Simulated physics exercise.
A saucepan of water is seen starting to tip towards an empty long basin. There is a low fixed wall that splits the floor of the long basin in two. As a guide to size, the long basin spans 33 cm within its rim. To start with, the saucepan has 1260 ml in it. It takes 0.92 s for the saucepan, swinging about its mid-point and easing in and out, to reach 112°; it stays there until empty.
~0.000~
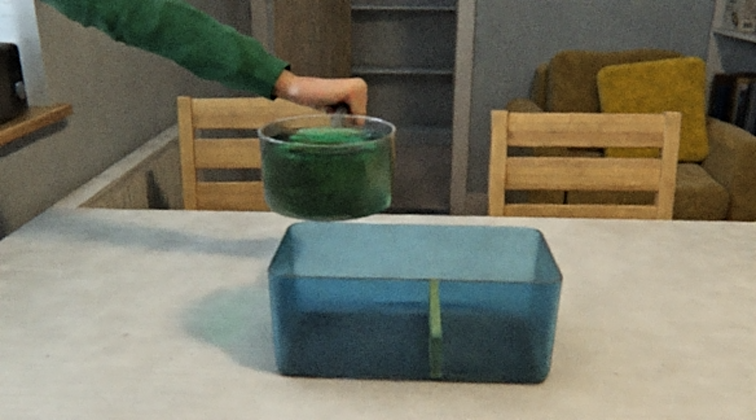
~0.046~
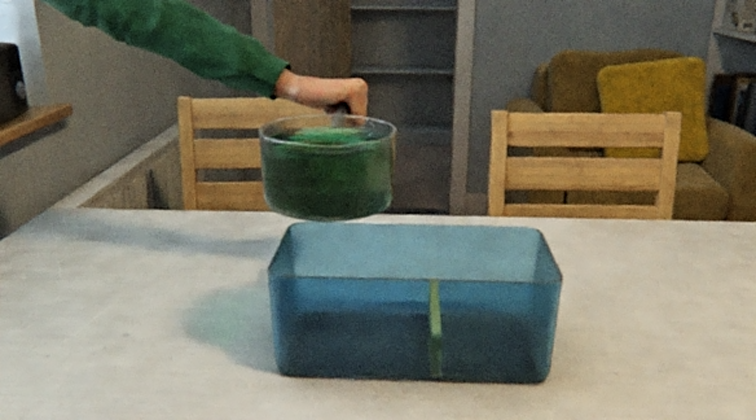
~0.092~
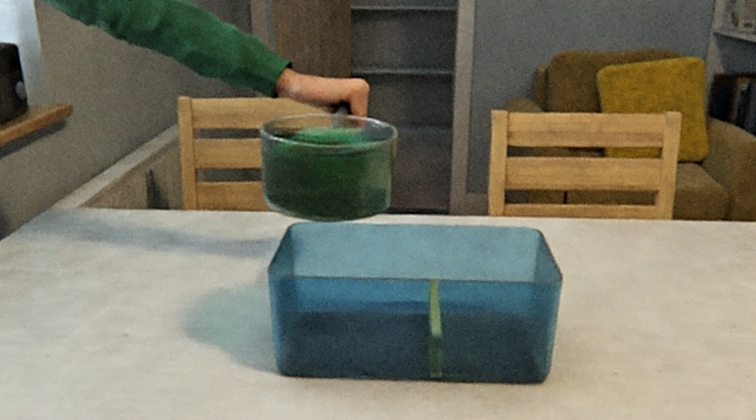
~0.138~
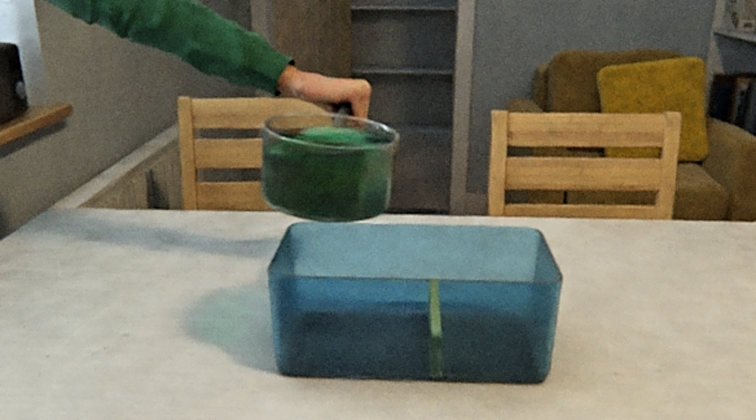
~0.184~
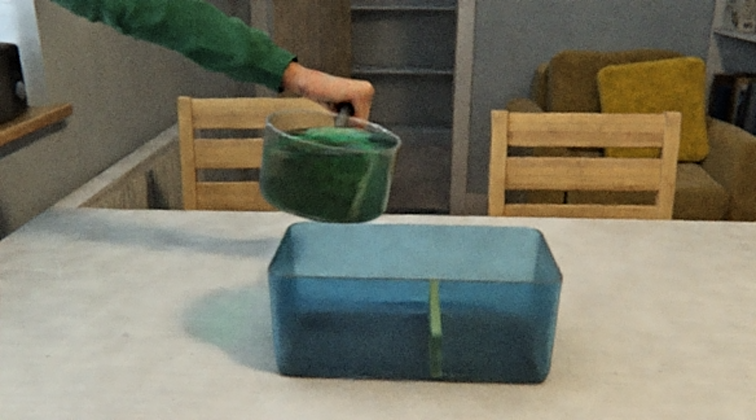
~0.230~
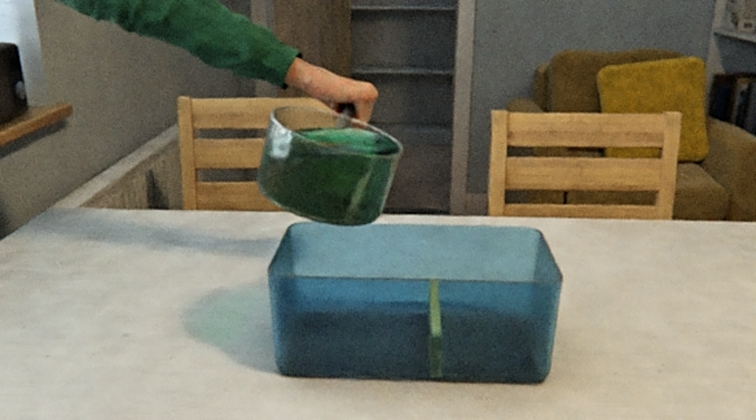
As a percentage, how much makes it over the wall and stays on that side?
Some 52 per cent makes it over and stays.
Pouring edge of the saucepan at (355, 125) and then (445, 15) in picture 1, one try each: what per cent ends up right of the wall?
About 10 %, then about 70 %.
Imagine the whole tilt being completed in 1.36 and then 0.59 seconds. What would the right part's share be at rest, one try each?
Try 1: Approx. 65 %; try 2: Approx. 35 %.
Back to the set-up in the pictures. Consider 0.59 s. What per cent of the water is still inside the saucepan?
Near 48 in a hundred.
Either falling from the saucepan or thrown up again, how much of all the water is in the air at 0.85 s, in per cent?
Close to 4 in every hundred parts.
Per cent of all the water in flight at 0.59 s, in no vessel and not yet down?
Estimate: Some 28 % of the total.
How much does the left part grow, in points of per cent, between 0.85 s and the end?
It comes to some 12 per cent.
By 0.59 s the tilt is 80° and 48 per cent is still to pour, 3 is left of the wall and 20 right of it.
By 0.85 s the tilt is 110° and 7 per cent is still to pour, 36 is left of the wall and 53 right of it.
By 1.12 s the tilt is 112° and 0 per cent is still to pour, 47 is left of the wall and 52 right of it.
By 1.42 s the tilt is 112° and 0 per cent is still to pour, 47 is left of the wall and 52 right of it.
At rest 47 per cent lies left of the wall, 52 right of it and 1 outside.
